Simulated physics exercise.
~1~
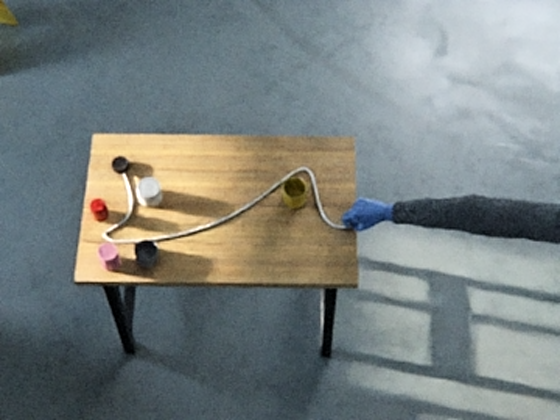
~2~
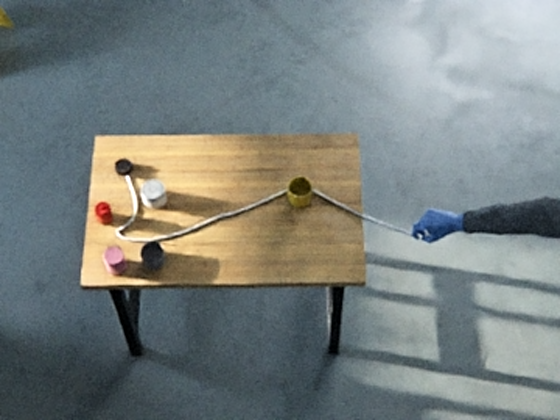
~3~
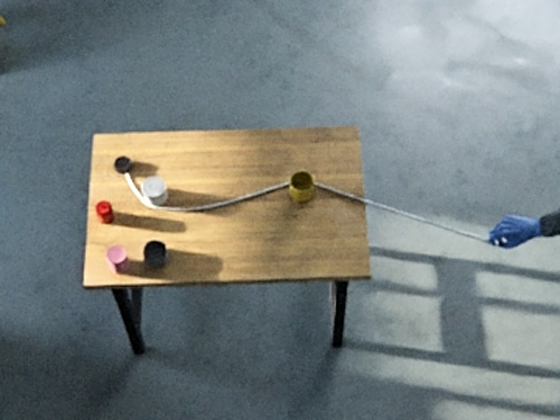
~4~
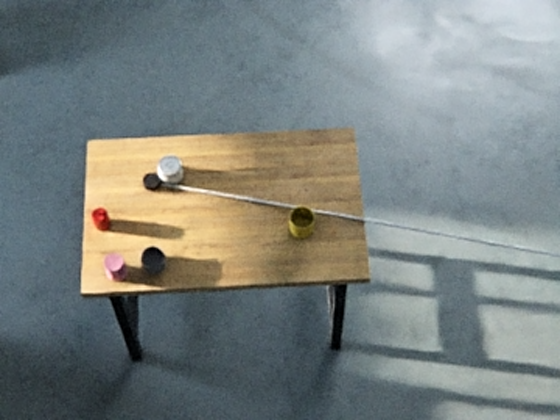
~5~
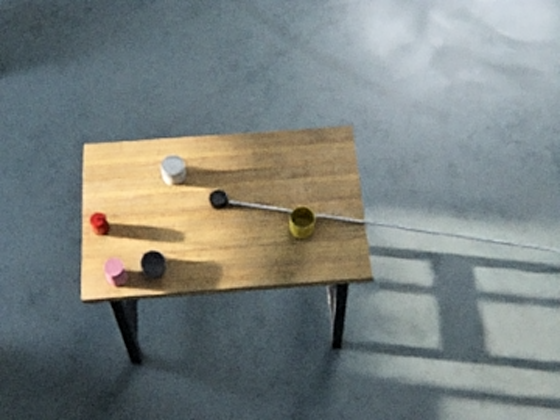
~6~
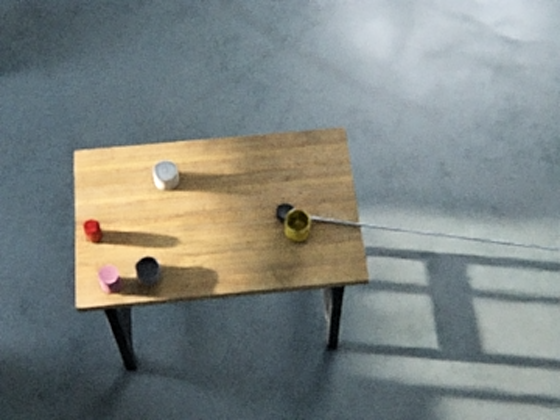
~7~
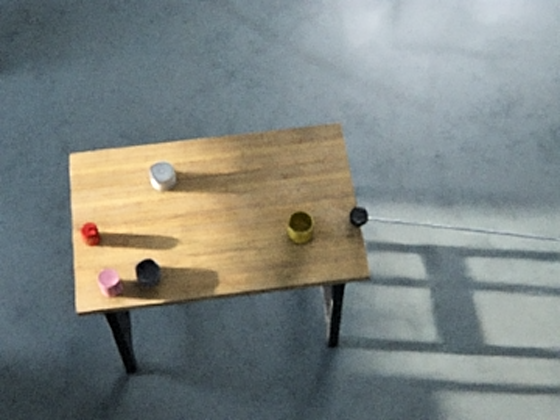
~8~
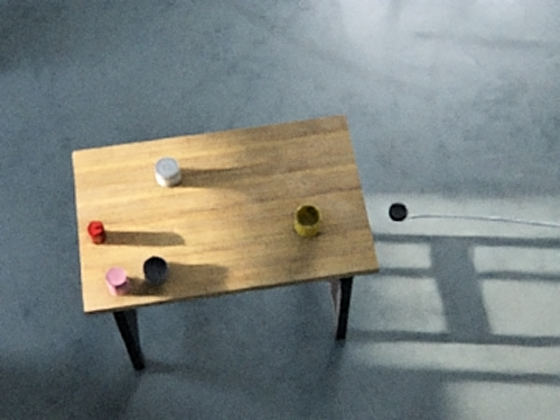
A white cord pulled rightward by a blue-gloved hand tightened around the cups on a wooden table, then dragged its small black base past the white tin and yellow mug, nudging both, until it slid off the right edge, leaving the rest standing.
